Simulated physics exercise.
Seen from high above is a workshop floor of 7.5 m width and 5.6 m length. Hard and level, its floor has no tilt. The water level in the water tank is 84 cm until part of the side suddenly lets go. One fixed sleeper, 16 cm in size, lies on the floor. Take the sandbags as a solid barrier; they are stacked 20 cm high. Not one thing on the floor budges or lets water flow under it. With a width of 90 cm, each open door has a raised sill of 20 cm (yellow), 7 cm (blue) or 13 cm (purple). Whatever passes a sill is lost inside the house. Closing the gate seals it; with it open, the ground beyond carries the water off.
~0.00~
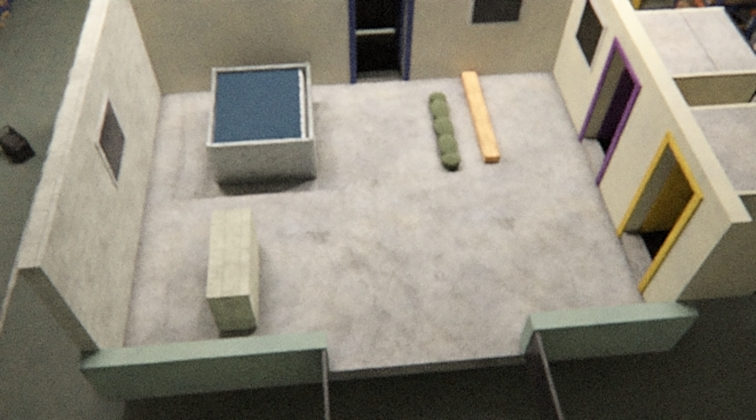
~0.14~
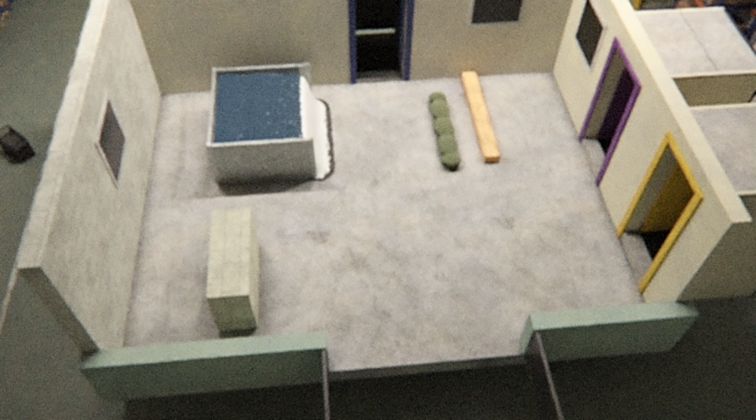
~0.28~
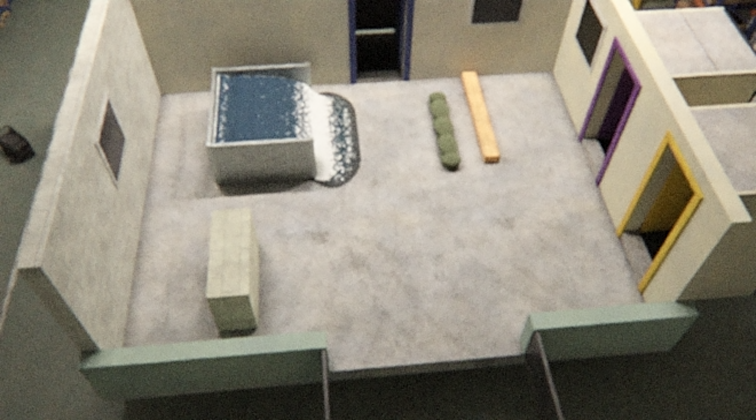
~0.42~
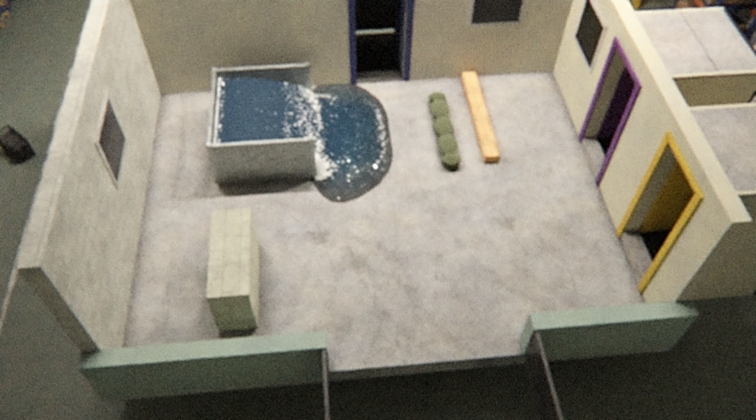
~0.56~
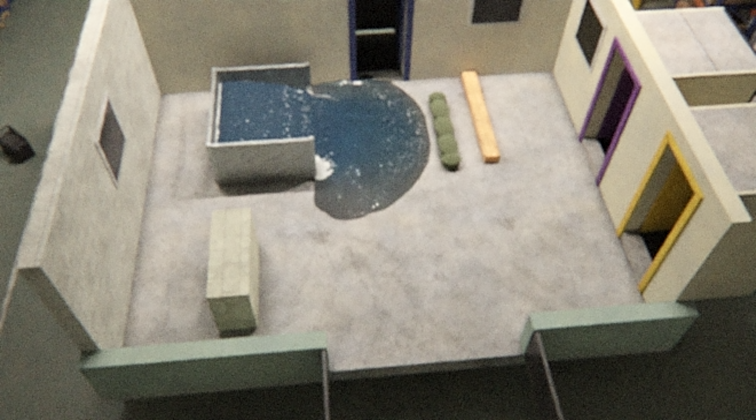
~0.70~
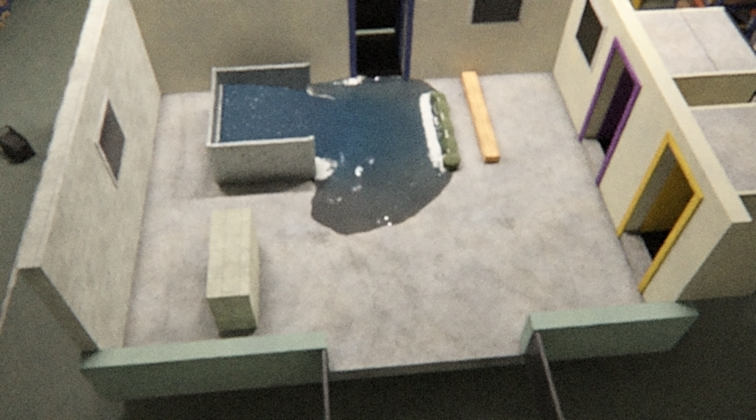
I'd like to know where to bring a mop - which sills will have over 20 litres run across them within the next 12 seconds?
Yellow door: No mop needed. Blue door: Mop needed. Purple door: No mop needed.
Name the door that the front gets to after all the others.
I'd go with the purple one.
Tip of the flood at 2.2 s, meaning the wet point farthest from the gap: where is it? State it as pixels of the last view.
I'd mark it close to (628, 284).
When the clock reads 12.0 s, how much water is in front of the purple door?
Roughly 3.5 cm deep.
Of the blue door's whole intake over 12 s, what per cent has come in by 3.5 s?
Roughly 70%.
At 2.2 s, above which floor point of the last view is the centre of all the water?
Around (401, 141).
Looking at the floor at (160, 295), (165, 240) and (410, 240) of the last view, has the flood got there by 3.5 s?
Going through the three points: Not yet touched, then not yet touched, then awash.
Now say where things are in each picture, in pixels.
The water tank at (261, 106) is whole and still, 84 cm deep, in the first picture.
Water pours out at (310, 128) and has run 1.0 m, to (313, 101); deepest outside 21 cm, 84 cm at the water tank's back, in the second picture.
Water pours out at (311, 129) and has run 1.2 m, to (332, 95); deepest outside 40 cm, 78 cm at the water tank's back, in the third picture.
The front is at (350, 86), 1.5 m from the gap at (311, 130); 3.0 m2 of floor is under water; 72 cm left at the back of the water tank, in the fourth picture.
The front is at (409, 100), 2.0 m from the gap at (311, 131); 5.2 m2 of floor is under water; 68 cm left at the back of the water tank, in the fifth picture.
The front is at (433, 92), 2.6 m from the gap at (311, 131); 6.9 m2 of floor is under water; 60 cm left at the back of the water tank, in the sixth picture.
After 1.4 s water covers 35 % of the floor and is deepest (42 cm) near (429, 133); yellow door not reached, blue door 16 cm at the sill, 15 L in, purple door not reached.
After 2.2 s water covers 50 % of the floor and is deepest (37 cm) near (420, 92); yellow door 15 cm at the sill, 0 L in, blue door 12 cm at the sill, 42 L in, purple door not reached.
After 3.5 s water covers 55 % of the floor and is deepest (24 cm) near (572, 334); yellow door 12 cm at the sill, 0 L in, blue door 15 cm at the sill, 96 L in, purple door 7 cm at the sill, 0 L in.
After 7.0 s water covers 75 % of the floor and is deepest (10 cm) near (170, 101); yellow door 8 cm at the sill, 0 L in, blue door 6 cm at the sill, 135 L in, purple door 6 cm at the sill, 0 L in.
After 12.0 s water covers 95 % of the floor and is deepest (8 cm) near (545, 72); yellow door 3 cm at the sill, 0 L in, blue door 4 cm at the sill, 135 L in, purple door 3 cm at the sill, 0 L in.
